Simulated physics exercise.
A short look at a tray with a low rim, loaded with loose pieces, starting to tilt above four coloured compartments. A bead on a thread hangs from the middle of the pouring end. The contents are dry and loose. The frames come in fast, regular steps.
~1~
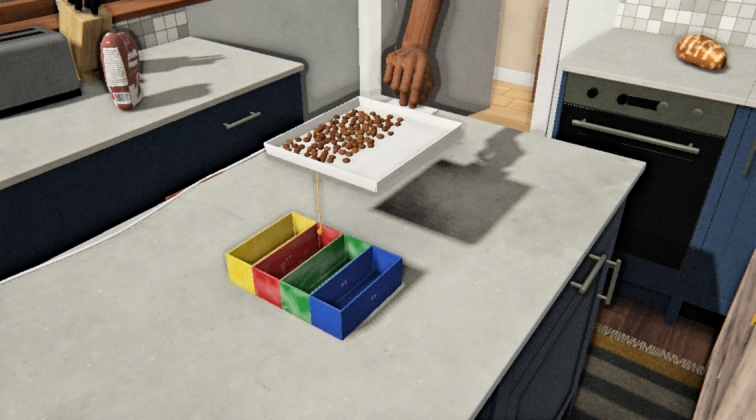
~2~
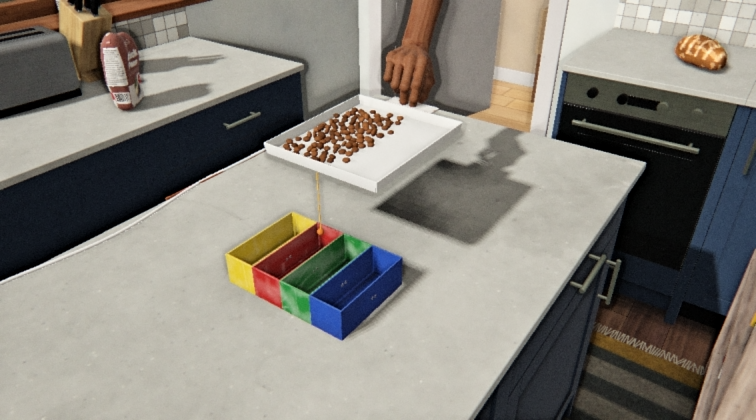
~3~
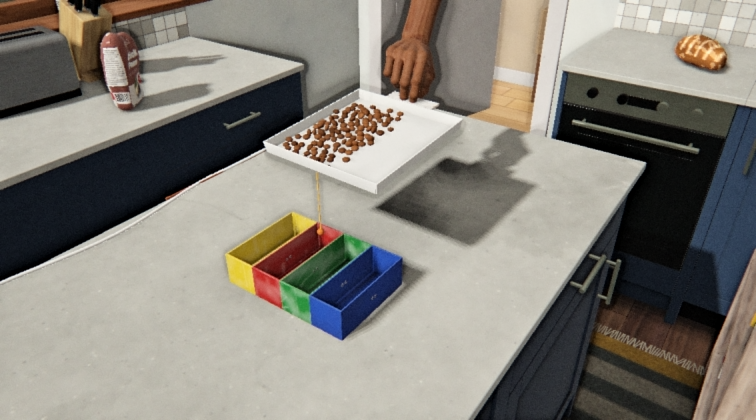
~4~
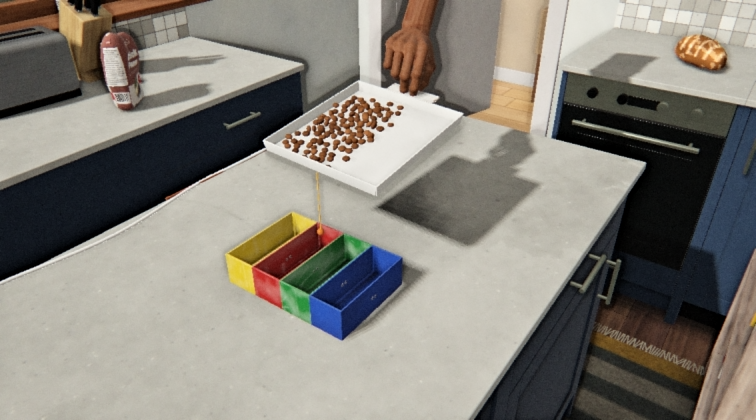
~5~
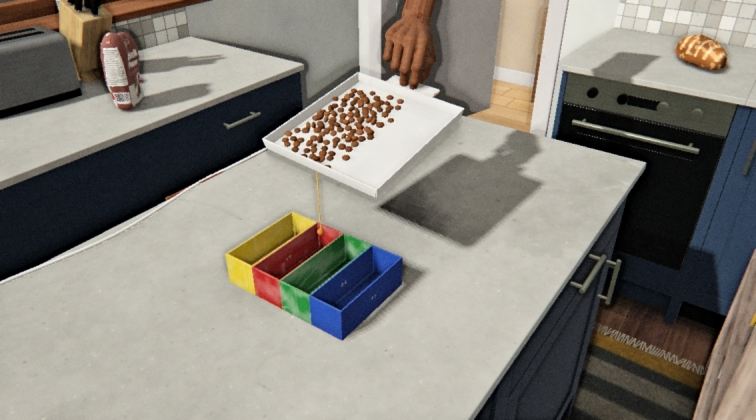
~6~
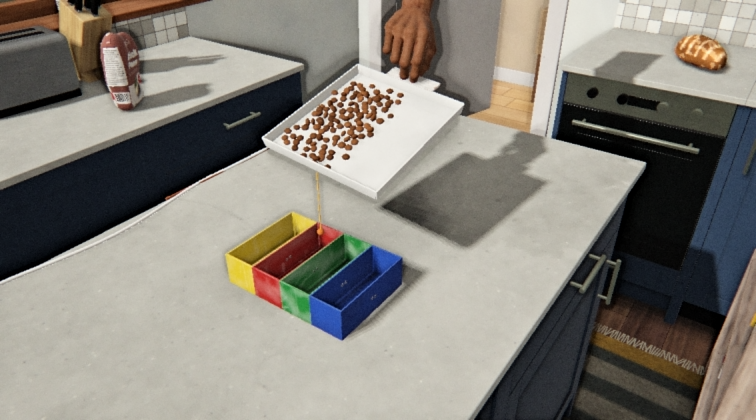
A white tray of brown kibble, held at its far side by a hand, starts level and slowly tilts a little toward its near right corner, above yellow, red, green and blue compartments that stay still on a counter.
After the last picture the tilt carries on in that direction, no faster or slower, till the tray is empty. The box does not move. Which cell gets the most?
Most goes to the blue cell.
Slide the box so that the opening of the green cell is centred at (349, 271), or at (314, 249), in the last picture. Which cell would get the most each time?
The first try: Green. The second: The blue cell.
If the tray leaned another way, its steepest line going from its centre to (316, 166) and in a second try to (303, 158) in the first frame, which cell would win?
The first try: The yellow one. The second: The yellow cell.
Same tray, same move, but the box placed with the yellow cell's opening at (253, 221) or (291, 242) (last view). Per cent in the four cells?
About 40 and 100 per cent.
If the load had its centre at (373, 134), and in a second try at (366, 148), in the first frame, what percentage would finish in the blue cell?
First some 70, then 70 per cent.
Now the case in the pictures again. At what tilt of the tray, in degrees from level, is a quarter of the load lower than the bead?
Around 75° of tilt.
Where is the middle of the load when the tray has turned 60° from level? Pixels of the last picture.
Roughly at (348, 178).
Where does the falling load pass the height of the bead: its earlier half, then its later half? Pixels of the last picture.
The first part at (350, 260); the rest at (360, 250).
Shortly afterwards, tray tipped steeply; the bulk on the tray; only a few in the blue cell; a little falling or outside the box.
Next, tray tipped past a quarter turn; near a quarter on the tray; near a third in the blue cell; near a quarter in the green cell; only a few in the red cell; near a quarter falling or outside the box.
Some moments later, tray tipped past a quarter turn; near two thirds in the blue cell; near a third in the green cell; only a few in the red cell; only a few falling or outside the box.
In the end, tray tipped past a quarter turn; near two thirds in the blue cell; near a third in the green cell; only a few in the red cell; none at all in the yellow cell; only a few outside the box.
